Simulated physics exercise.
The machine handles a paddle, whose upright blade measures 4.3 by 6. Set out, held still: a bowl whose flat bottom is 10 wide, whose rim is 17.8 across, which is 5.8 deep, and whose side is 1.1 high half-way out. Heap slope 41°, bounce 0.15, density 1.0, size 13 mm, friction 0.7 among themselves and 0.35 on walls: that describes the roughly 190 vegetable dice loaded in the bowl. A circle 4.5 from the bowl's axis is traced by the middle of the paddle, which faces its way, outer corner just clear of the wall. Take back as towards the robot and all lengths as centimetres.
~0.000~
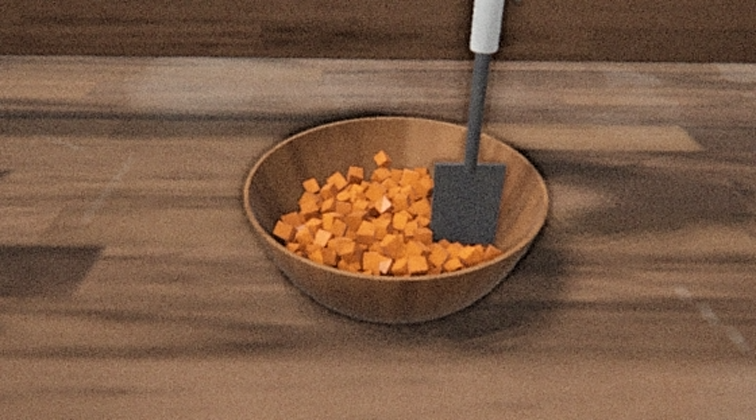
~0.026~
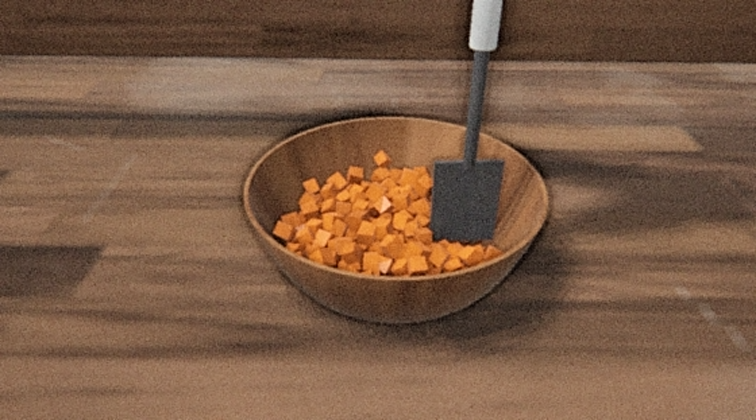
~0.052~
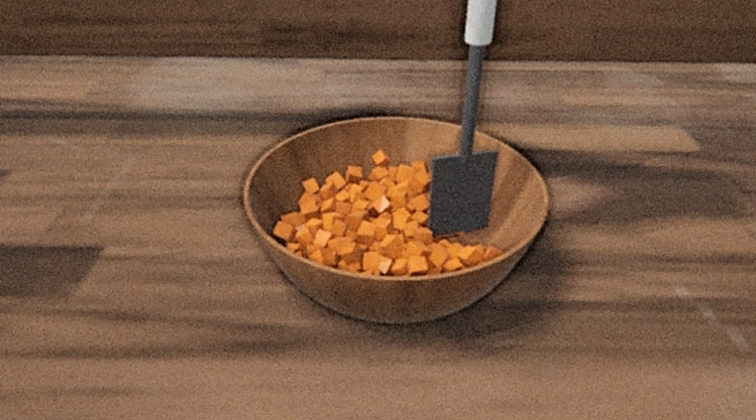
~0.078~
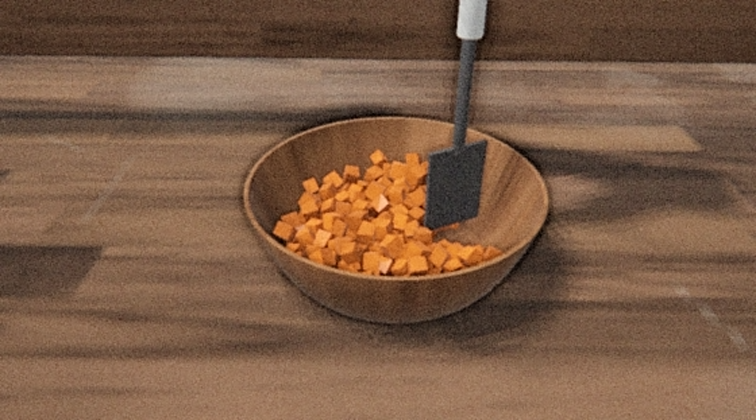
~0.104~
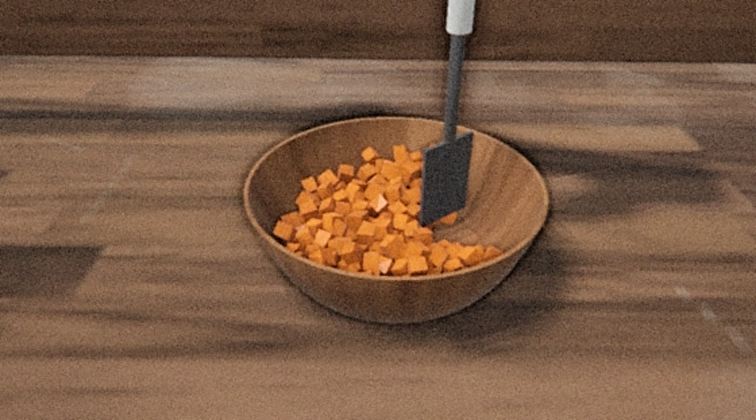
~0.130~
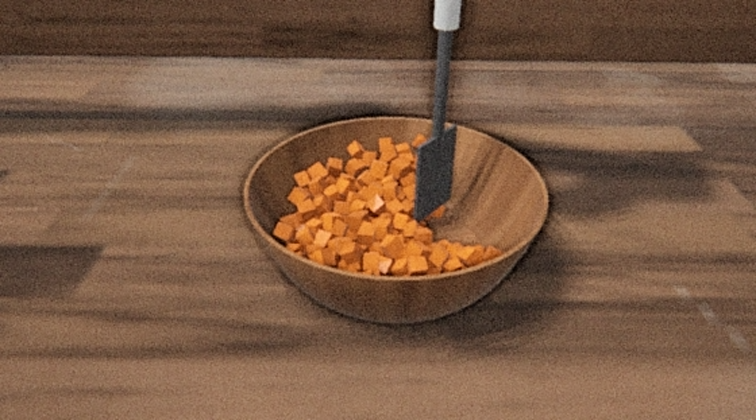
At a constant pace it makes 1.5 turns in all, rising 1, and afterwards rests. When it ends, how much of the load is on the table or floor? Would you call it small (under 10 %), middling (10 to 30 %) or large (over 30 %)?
I would call it middling.
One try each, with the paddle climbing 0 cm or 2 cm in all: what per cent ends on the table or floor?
Roughly 15 and 15 per cent.
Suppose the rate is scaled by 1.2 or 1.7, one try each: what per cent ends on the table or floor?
Roughly 20 and 35 per cent.
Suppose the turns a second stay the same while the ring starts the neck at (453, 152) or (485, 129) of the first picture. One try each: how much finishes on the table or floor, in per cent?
Near 10 and 20 in a hundred, one try each.
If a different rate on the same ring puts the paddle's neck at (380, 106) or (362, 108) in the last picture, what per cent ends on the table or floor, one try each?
Some 50 and 55 per cent.
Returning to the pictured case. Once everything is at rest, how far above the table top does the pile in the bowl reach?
Around 6.0 cm above the table.
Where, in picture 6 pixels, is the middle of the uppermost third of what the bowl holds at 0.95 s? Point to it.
Estimated centre: (364, 153).
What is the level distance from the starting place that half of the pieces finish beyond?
Near 7 cm.
By 0.54 s, 243° round, highest piece 7 above the table; 175 in the bowl, 11 on the table or floor, 2 in flight or on the tool.
By 0.95 s, 75° round, highest piece 7 above the table; 164 in the bowl, 22 on the table or floor, 2 in flight or on the tool.
By 1.35 s, 180° round, highest piece 6 above the table; 155 in the bowl, 33 on the table or floor.
By 2.05 s, 180° round, highest piece 6 above the table; 155 in the bowl, 33 on the table or floor.
Final count, 155 in the bowl, 33 on the table or floor. That is 18 % on the table or floor.
